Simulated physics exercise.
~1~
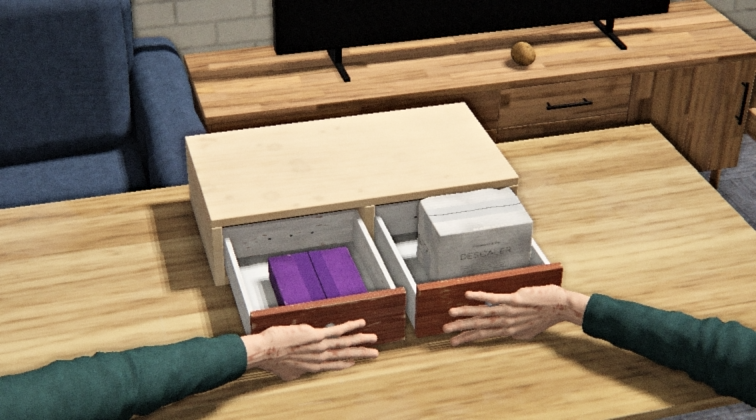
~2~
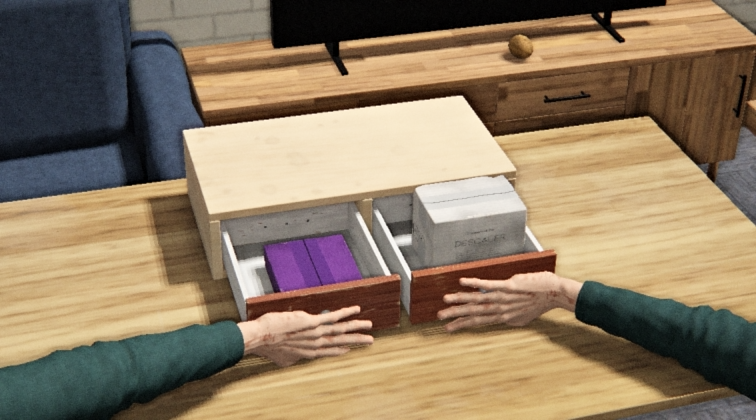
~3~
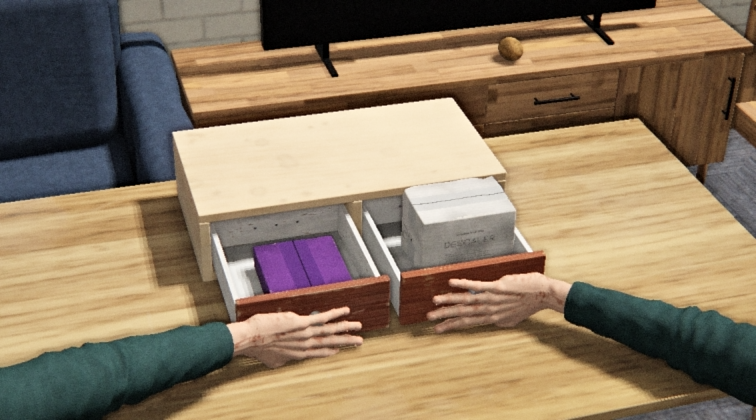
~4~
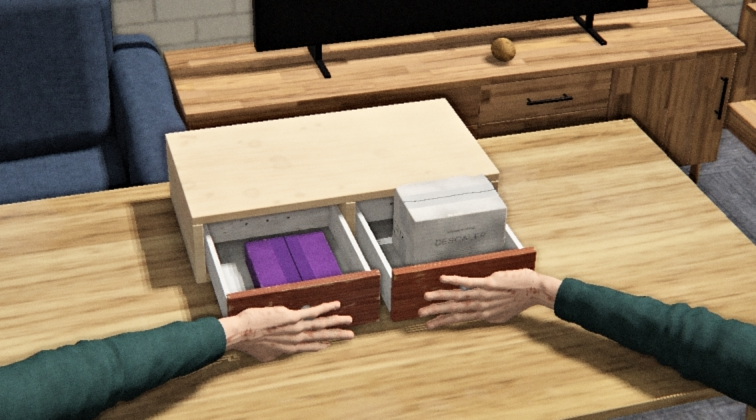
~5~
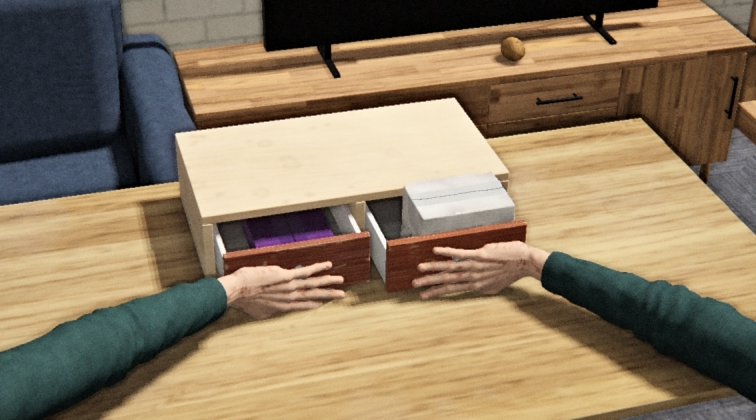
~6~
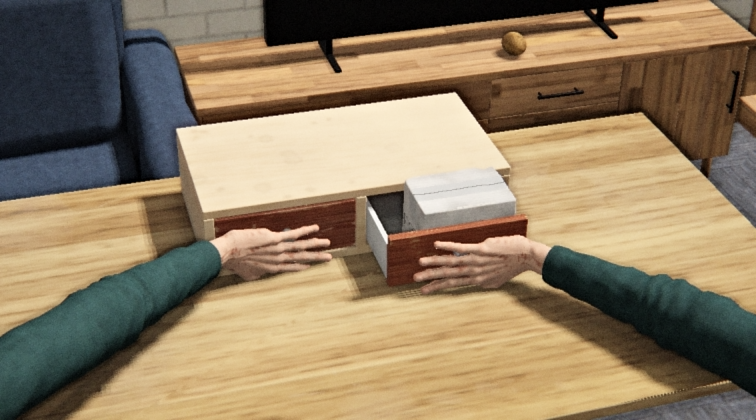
Two red-fronted drawers stand pulled out from a pale wooden chest on a light wood table, seen from above and in front in a living room with a blue sofa at left and a television stand behind. The left drawer holds a purple box, while a taller white box rises above the right drawer's sides. Two hands in dark green sleeves rest against the fronts, then push both drawers inward. The right drawer stops about halfway, its white box against the chest. The left one keeps sliding until it shuts flush, hiding the purple box, while the right remains ajar.
